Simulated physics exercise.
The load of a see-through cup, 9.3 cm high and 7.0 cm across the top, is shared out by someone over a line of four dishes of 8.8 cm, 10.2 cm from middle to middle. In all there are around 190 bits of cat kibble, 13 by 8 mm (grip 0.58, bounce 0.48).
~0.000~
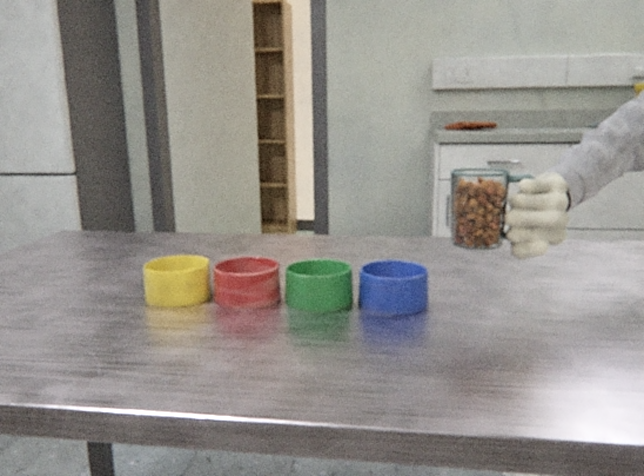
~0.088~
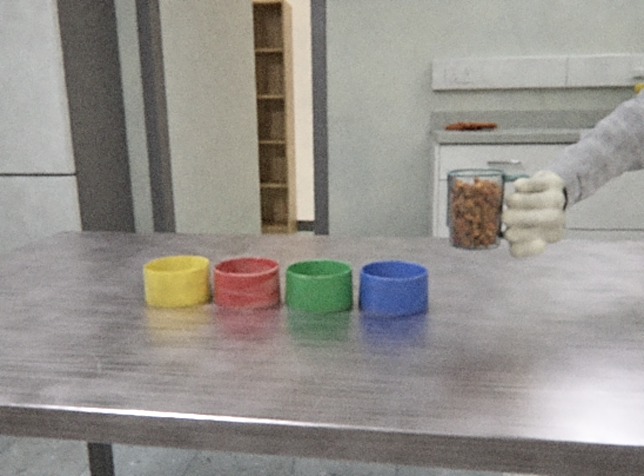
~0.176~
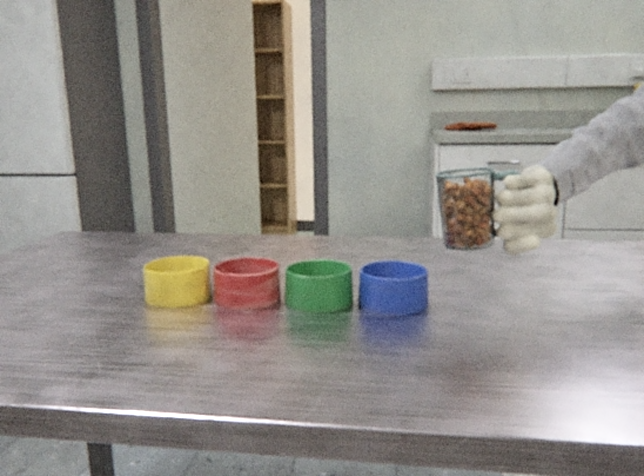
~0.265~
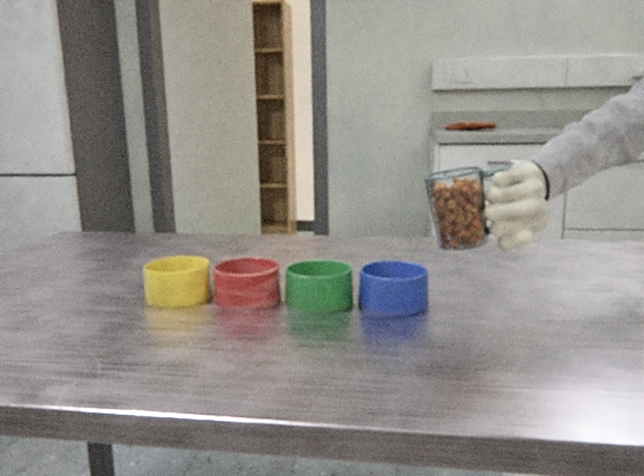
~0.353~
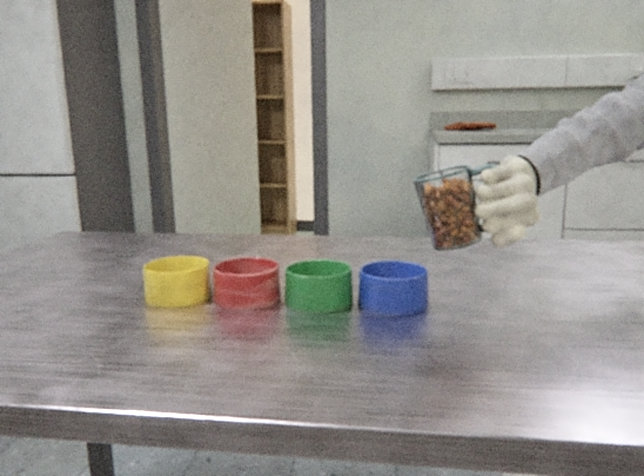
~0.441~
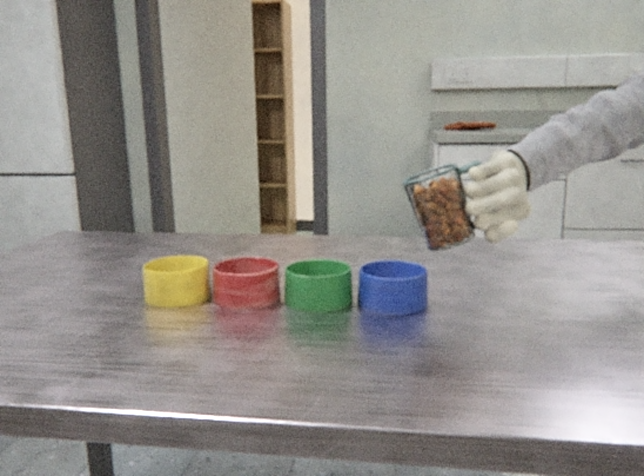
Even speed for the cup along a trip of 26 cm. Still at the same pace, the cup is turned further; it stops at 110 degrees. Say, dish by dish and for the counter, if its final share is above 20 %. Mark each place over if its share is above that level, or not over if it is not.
Red: Over, blue: Not over, green: Not over, yellow: Not over, counter: Not over.
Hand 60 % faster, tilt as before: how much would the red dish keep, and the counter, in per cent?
In that case: Red 90, and counter 0.
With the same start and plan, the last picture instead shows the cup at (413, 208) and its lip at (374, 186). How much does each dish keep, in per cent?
Per cent kept: Red 100, blue 0, green 0, yellow 0.
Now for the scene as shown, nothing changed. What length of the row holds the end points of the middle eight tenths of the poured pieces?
Roughly 5 cm of the row.
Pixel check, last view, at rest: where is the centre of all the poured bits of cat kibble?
Look around (244, 280) in the last picture.
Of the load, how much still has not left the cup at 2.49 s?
Close to 45 per cent of the load, I'd guess.
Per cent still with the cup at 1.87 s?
Roughly 100 per cent, give or take.
Then, at 1.30 s, tilt 61 degrees; cup holds 100 %.
After 1.87 s, tilt 90 degrees; cup holds 100 %.
Then, at 2.49 s, tilt 110 degrees; cup holds 45 %, red 55 %.
In the end, at 4.1 s, red 95 %, blue 0 %, green 0 %, yellow 0 %, counter 0 %, cup 5 %.
